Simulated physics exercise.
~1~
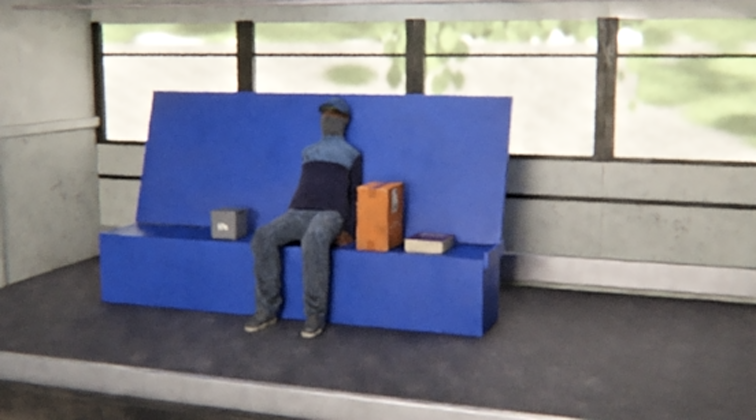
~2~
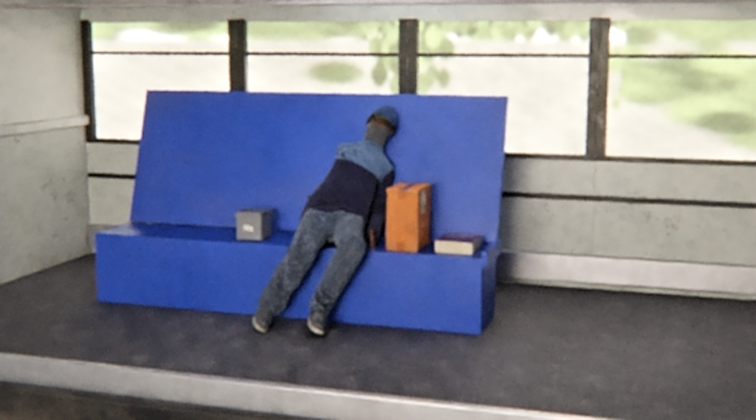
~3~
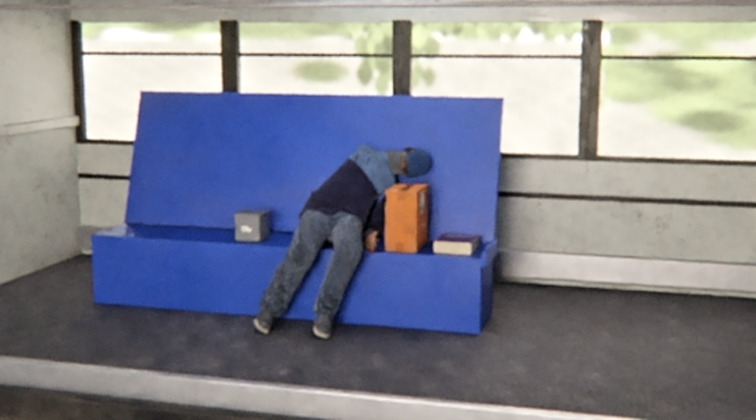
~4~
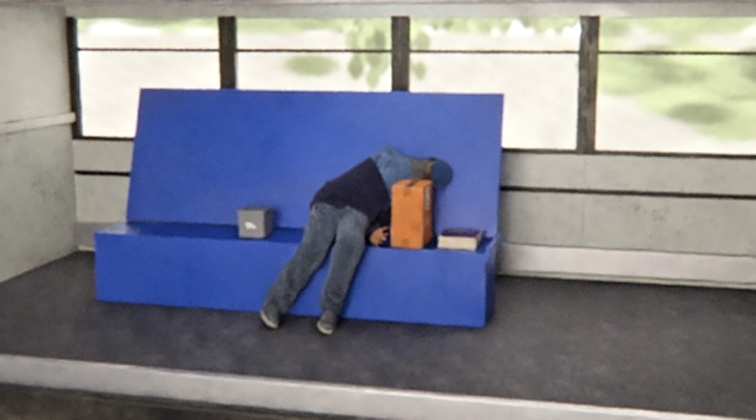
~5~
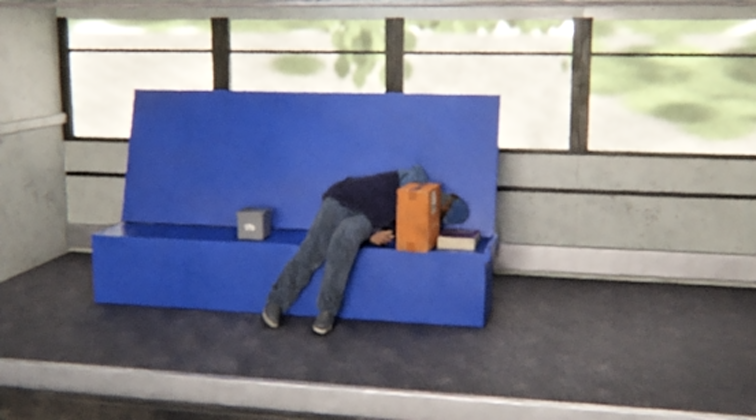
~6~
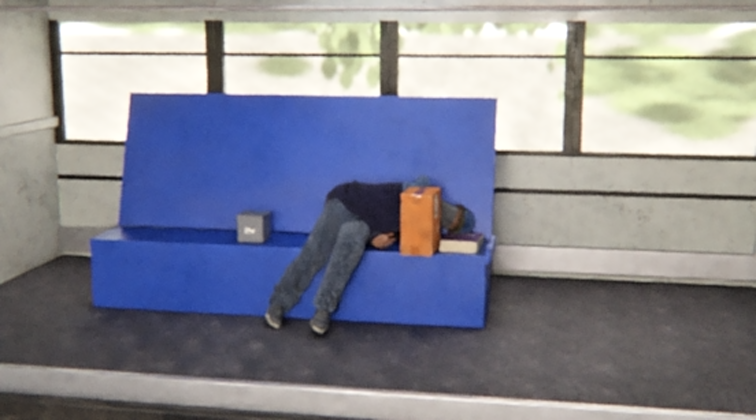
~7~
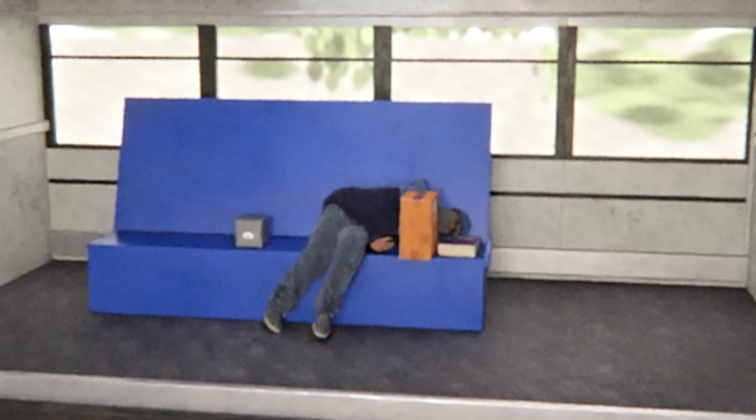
On a long blue bench by some windows, a slumped person in a cap toppled to the right, ending bent over behind an upright orange pack, head down by a small flat item, while the pack, that item and a grey tub stayed on the seat.
